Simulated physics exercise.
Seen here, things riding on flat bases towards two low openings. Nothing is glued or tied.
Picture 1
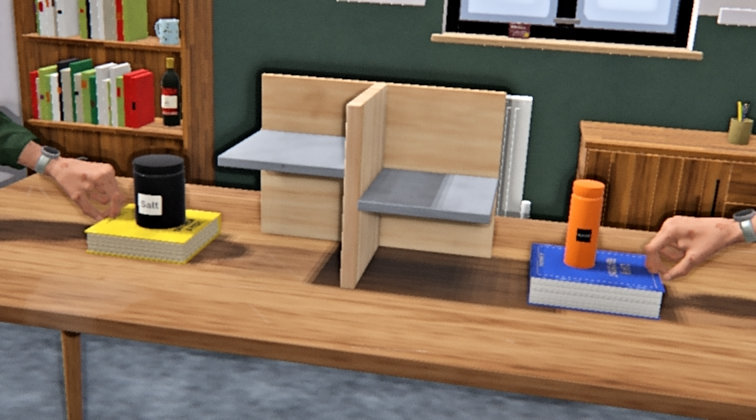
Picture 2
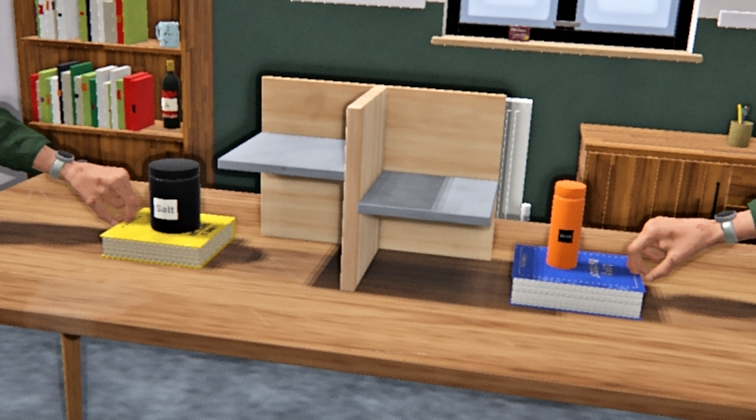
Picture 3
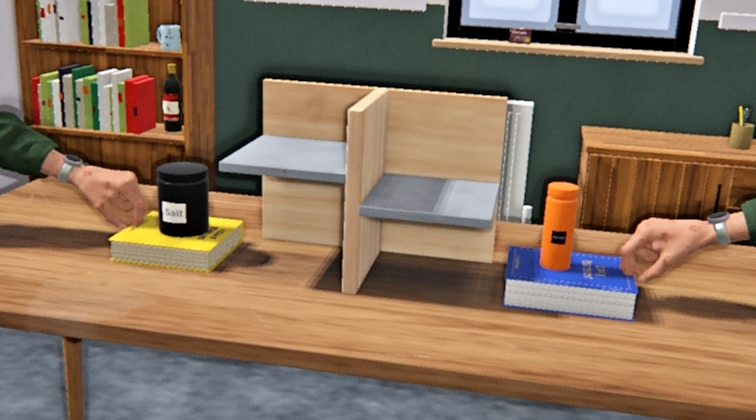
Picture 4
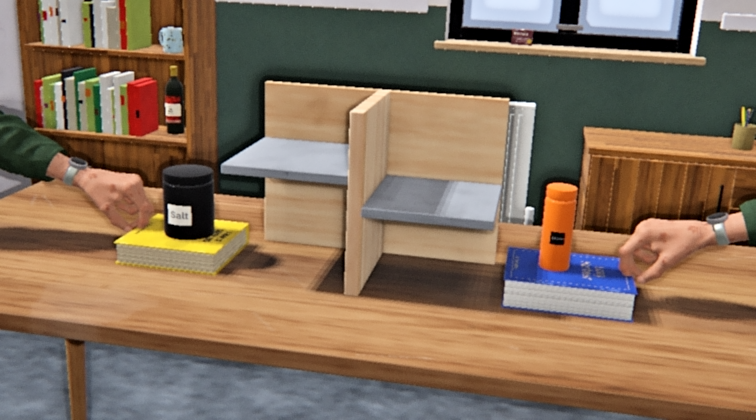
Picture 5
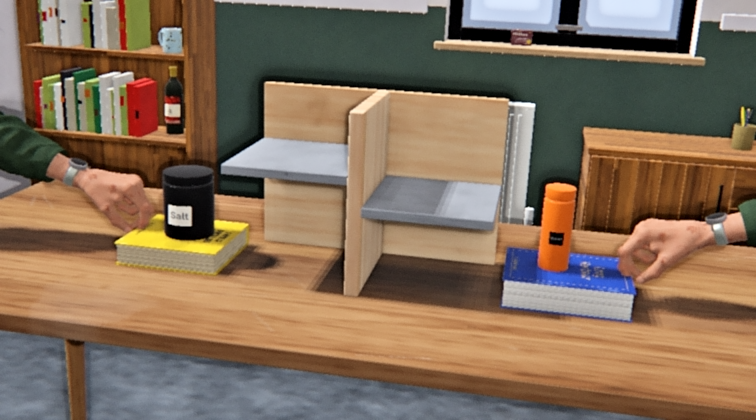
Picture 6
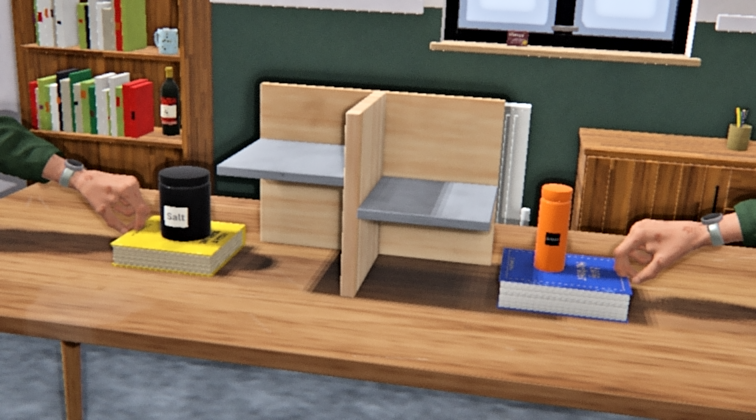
Two hands sliding yellow and blue books slightly inward across a wooden table, a black jar and orange shaker riding on top.
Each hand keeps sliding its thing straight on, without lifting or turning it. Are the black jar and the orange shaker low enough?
Here the black jar rides in untouched and the orange shaker gets scraped off its spot.
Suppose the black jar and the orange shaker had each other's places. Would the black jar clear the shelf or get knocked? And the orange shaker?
The black jar is knocked back, the orange shaker passes below.
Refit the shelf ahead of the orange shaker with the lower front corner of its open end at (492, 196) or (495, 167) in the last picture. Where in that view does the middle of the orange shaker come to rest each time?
Close to (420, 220) and (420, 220).
Then, 1.06 s on from there, black jar riding along near (238, 209); orange shaker turned 5° from its first pose near (506, 223).
Then, 1.46 s on from there, black jar riding along near (264, 212); orange shaker turned 42° from its first pose near (510, 225).
Then, 1.60 s on from there, black jar riding along near (273, 213); orange shaker on its side near (525, 252).
In the end, the black jar passes below, near (294, 215); the orange shaker is knocked back, near (476, 246).
